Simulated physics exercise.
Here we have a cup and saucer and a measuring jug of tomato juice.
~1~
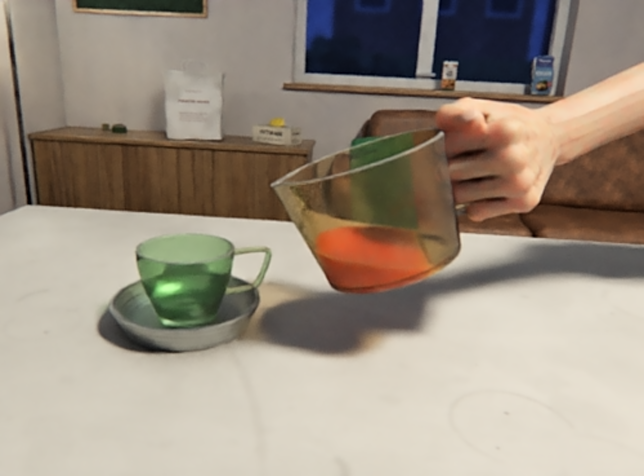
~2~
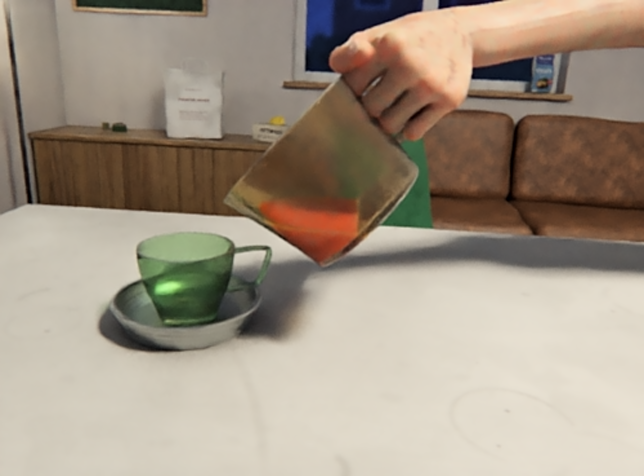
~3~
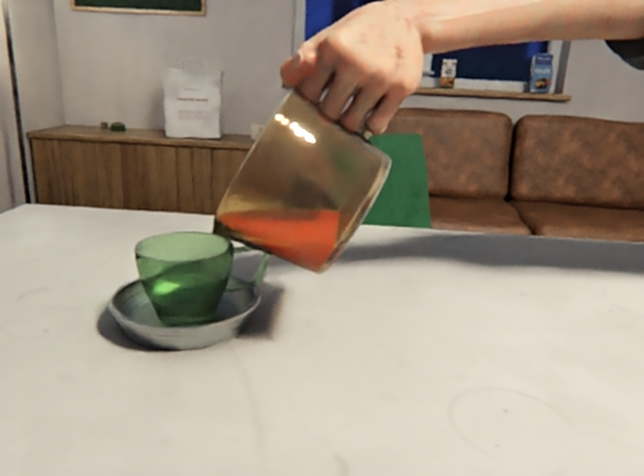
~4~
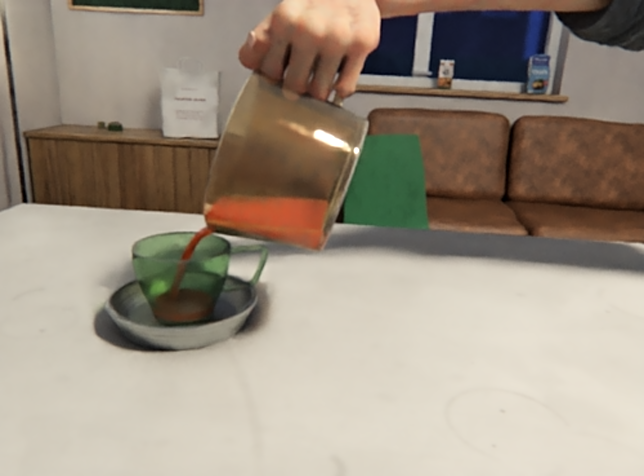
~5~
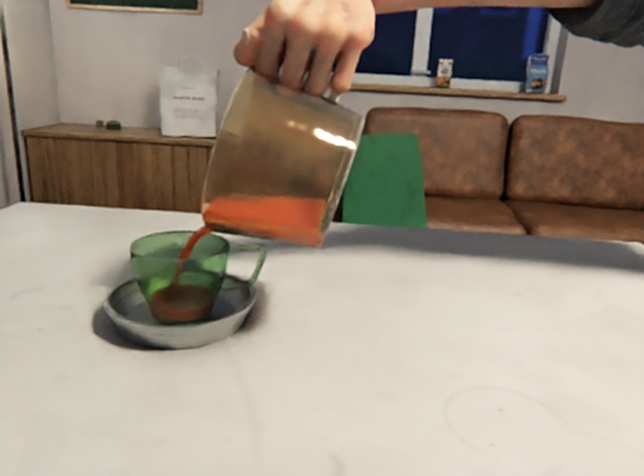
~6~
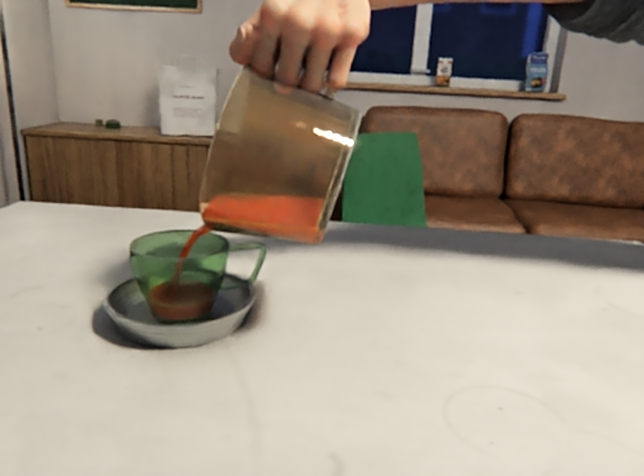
On a white tabletop, a hand bringing a glass jug leftward, tilting it and pouring red liquid into a green cup.
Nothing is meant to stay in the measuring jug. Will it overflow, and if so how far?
In the end it stays in the cup.
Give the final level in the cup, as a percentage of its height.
I make it 55 per cent.
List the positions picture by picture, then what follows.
In the first frame, the measuring jug is on its way; measuring jug (377, 207) tipped 20° with all of its load; cup (187, 279) empty; saucer (164, 334) dry.
In the second frame, the tomato juice nears the lip; measuring jug (325, 174) tipped 50° with all of its load; cup (187, 277) empty.
In the third frame, the tomato juice nears the lip; measuring jug (303, 184) tipped 60° with all of its load; cup (186, 277) empty.
In the fourth frame, pouring; measuring jug (286, 166) tipped 75° with nearly all of its load; cup nearly empty, surface at (184, 301).
In the fifth frame, pouring; measuring jug (282, 163) tipped 75° with about three quarters of its load; cup (181, 276) nearly empty.
In the sixth frame, pouring; measuring jug (281, 161) tipped 75° with about three quarters of its load; cup about a quarter full, surface at (182, 293); saucer (158, 330) dry.
A moment on, the cup is about half full; the saucer is dry.
When it is over, the cup is about half full; the saucer is dry.
